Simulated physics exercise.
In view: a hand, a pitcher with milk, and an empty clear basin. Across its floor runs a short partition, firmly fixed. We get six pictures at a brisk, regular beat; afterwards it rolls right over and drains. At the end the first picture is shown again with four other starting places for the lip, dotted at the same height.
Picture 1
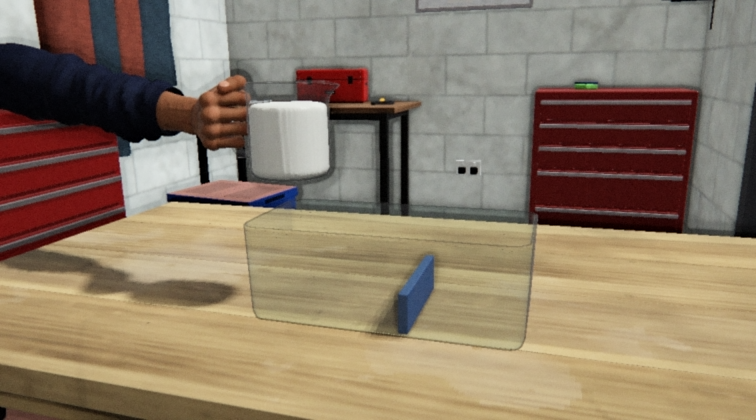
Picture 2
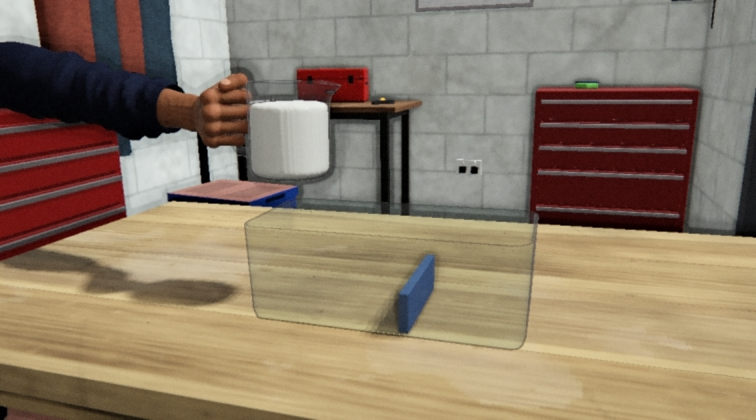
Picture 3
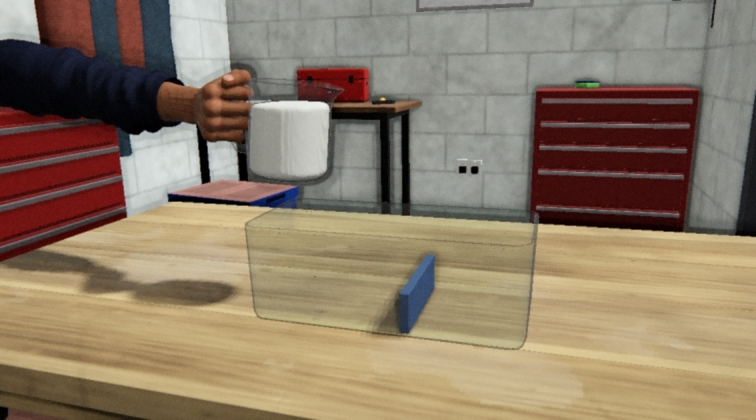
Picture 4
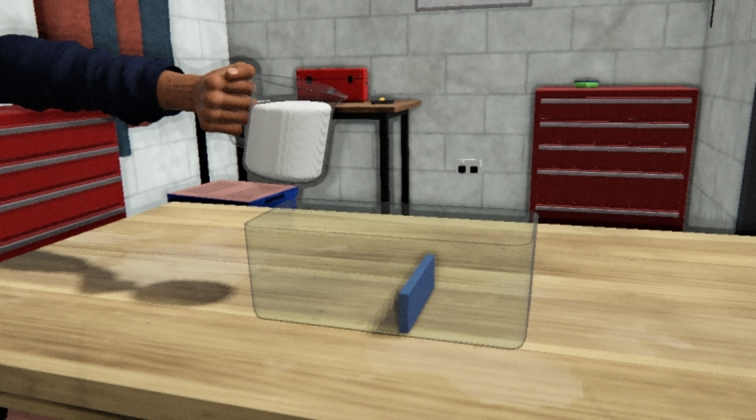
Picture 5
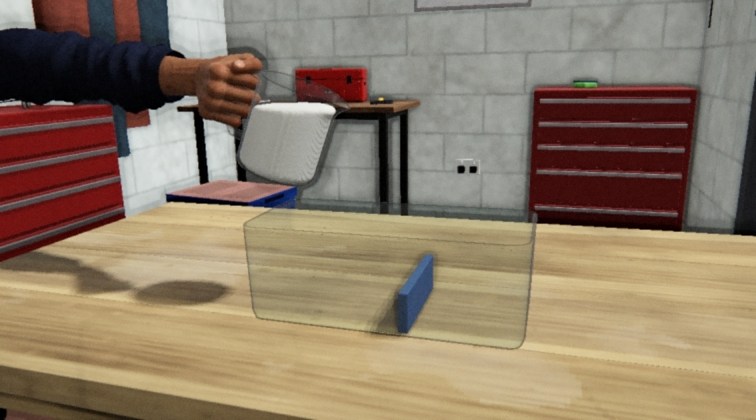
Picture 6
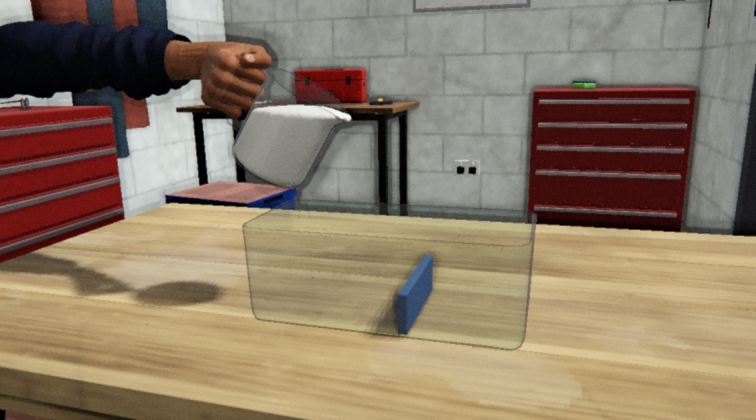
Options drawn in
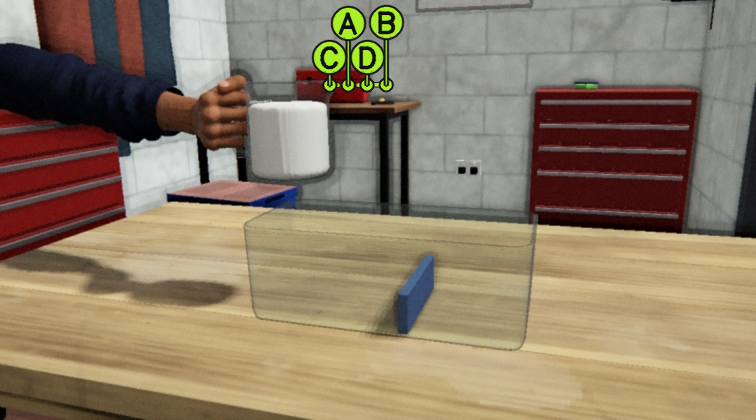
Pitcher of milk held upright by a hand, then tilting gradually rightward above a clear basin with a short blue partition.
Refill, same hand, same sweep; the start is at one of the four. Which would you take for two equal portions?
Spot D.
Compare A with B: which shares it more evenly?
That is spot B.
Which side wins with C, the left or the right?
The left one.
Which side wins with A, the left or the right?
More ends on the left.
On the marked copy, A at (348, 85); B at (386, 84); C at (329, 85); D at (367, 85).
For spot A, about 91 % ends left of the wall and 7 % right of it.
For spot B, about 28 % ends left of the wall and 72 % right of it.
For spot C, about 94 % ends left of the wall and 4 % right of it.
For spot D, about 54 % ends left of the wall and 45 % right of it.
